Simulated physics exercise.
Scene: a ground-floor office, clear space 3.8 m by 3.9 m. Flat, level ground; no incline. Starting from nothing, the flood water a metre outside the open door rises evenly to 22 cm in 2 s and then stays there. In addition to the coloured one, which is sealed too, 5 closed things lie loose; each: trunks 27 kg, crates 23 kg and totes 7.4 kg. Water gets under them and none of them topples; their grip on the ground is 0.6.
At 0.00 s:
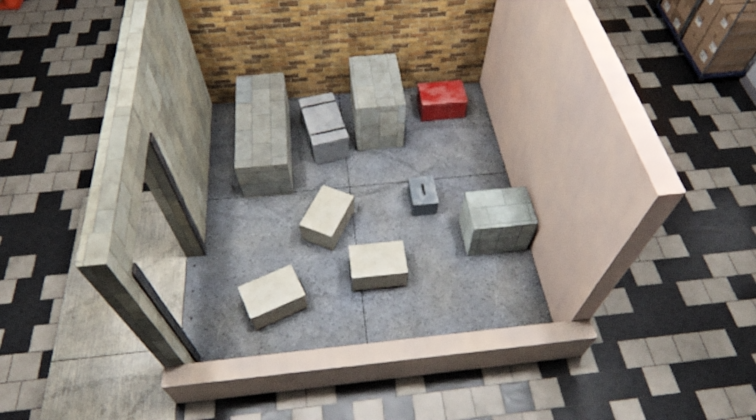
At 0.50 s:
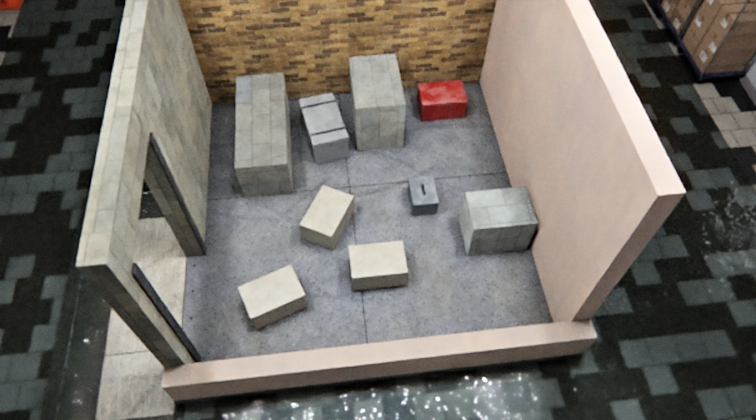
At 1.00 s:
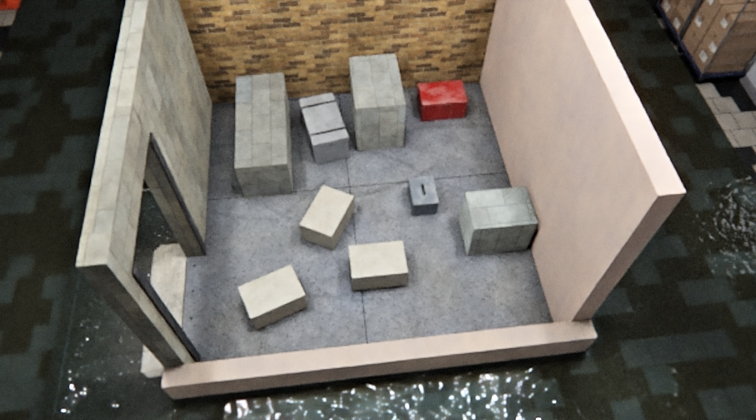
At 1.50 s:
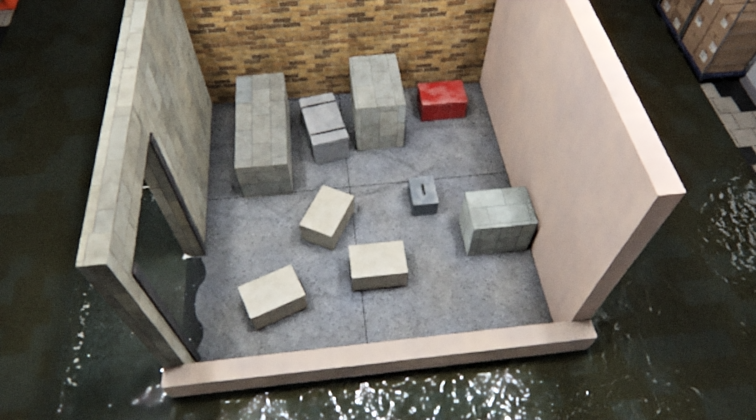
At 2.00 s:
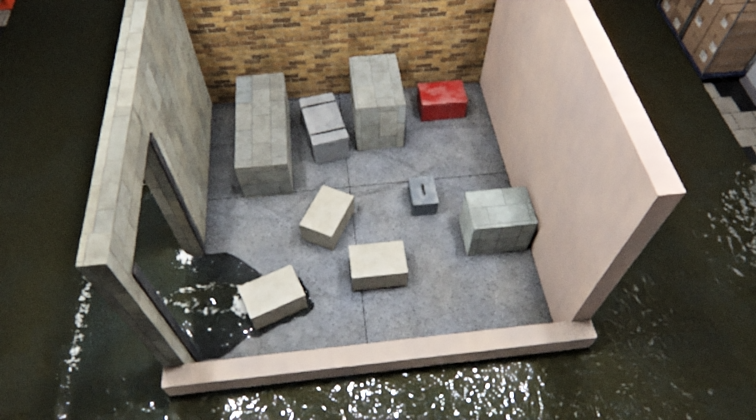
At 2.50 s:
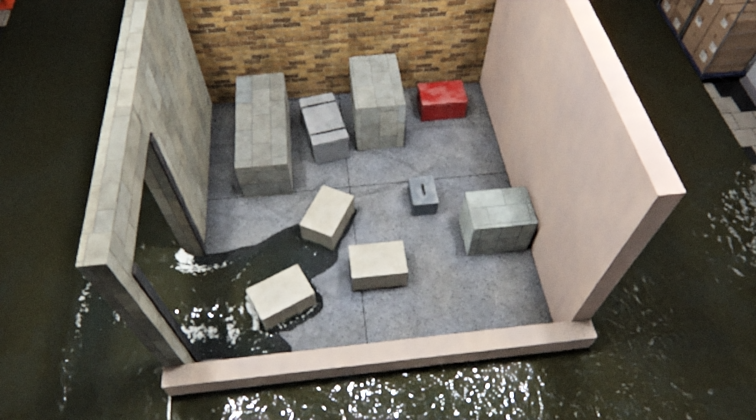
In a roofless ground-floor room, dark water covered the checkered floor outside, then spread in through the doorway on the left and nudged one pale box slightly, while the red crate stayed put.
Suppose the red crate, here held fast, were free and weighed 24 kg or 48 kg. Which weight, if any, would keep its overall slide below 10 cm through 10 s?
Only the heavier one.
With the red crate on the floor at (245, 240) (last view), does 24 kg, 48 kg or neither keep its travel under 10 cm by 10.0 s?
Both loads work.
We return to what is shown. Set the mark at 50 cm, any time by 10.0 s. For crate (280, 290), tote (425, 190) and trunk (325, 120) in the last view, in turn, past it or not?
Taking them in order: Beyond the mark, beyond the mark and within the mark.
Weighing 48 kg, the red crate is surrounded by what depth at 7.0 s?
Close to 5 cm deep.
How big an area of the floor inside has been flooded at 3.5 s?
Near 5.0 m2 in all.
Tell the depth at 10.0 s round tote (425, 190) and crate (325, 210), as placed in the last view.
Roughly 13 and 12 cm.
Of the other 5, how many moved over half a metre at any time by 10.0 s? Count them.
Count: 3.
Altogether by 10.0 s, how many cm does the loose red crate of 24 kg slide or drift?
About 50 cm altogether.
After 3.5 s the red crate would be 0 cm from its start with 24 kg and 0 cm from its start with 48 kg; 0 cm of water round it then.
After 4.5 s the red crate would be 0 cm from its start with 24 kg and 0 cm from its start with 48 kg; 0 cm of water round it then.
After 7.0 s the red crate would be 0 cm from its start with 24 kg and 0 cm from its start with 48 kg; 5 cm of water round it then.
After 10.0 s the red crate would be 35 cm from its start with 24 kg and 0 cm from its start with 48 kg; 17 cm of water round it then.
